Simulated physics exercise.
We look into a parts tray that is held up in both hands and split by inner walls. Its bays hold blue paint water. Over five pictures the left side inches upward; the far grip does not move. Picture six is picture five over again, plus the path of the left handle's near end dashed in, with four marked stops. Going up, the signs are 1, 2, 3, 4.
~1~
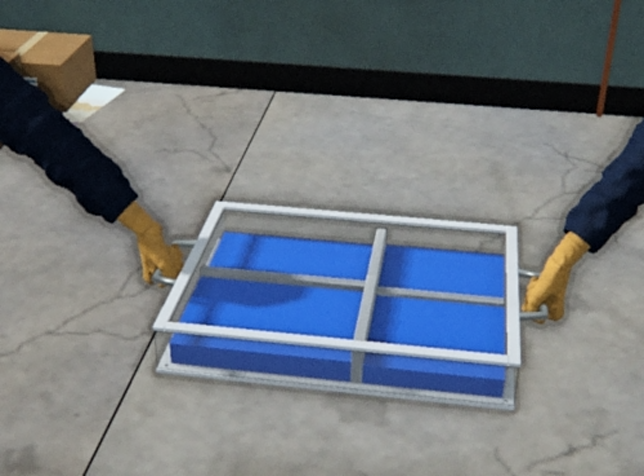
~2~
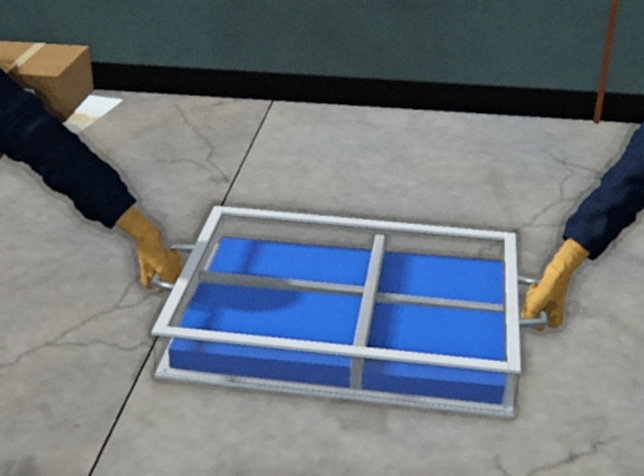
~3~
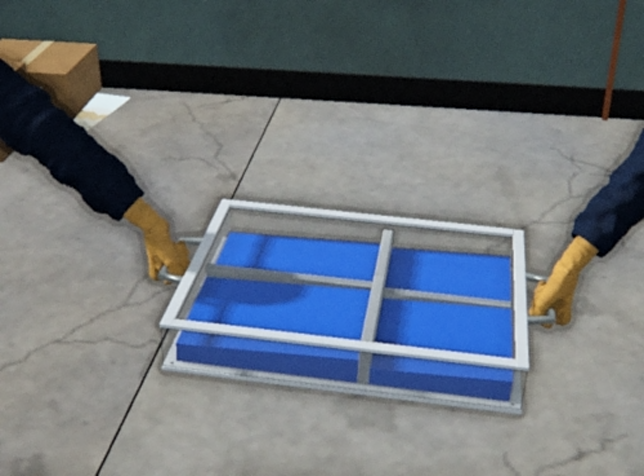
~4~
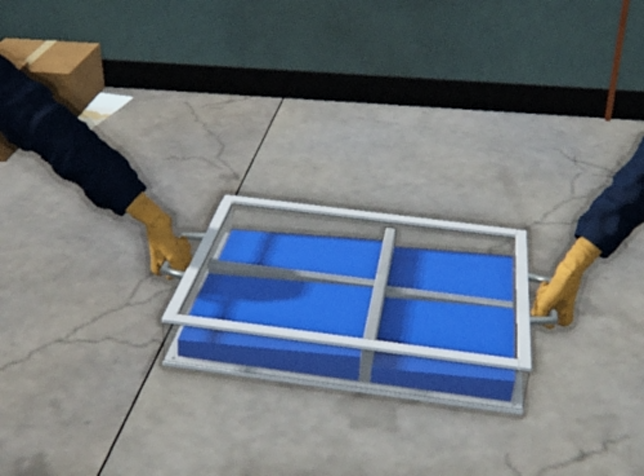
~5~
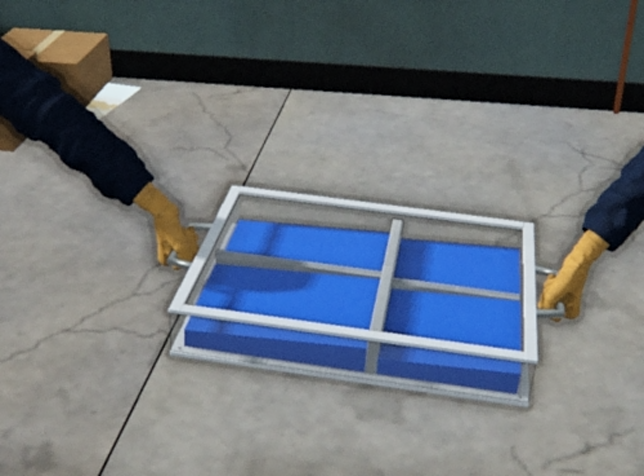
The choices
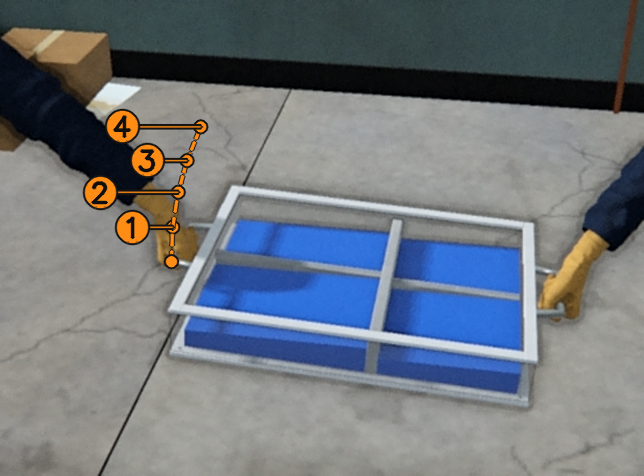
The clip opens on two yellow-gloved hands holding a clear-sided, metal-framed tray by its end handles above a cracked concrete floor, with blue contents in its four bays. The view shifts slightly as the hands tilt the tray a little down to the right, its left end rising slightly.
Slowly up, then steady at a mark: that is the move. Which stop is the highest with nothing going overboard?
2 is the one.
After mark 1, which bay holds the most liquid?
That is the front left bay.
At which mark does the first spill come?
Mark 3.
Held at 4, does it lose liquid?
Yes, that goes wrong.
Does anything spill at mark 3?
Yes, that goes wrong.
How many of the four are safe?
Two of the four.
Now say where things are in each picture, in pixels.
The tray is level; deepest in the front left bay, at (275, 315), shallowest in the back left; left handle at (165, 261).
Tipped about 1° down to the right; no wall is crossed; left handle at (164, 266).
Tipped about 2° down to the right; no wall is crossed; left handle at (172, 258).
Tipped about 3° down to the right; no wall is crossed; left handle at (174, 253).
Tipped about 3° down to the right; deepest in the front left bay, at (290, 302), shallowest in the back left; left handle at (181, 243).
On the marked copy, 1 at (172, 227); 2 at (178, 192); 3 at (187, 160); 4 at (200, 126).
With 1, nothing spills; the front left bay holds the most.
With 2, nothing spills; the front right bay holds the most.
With 3, about 13 % goes over the rim.
With 4, about 34 % goes over the rim.
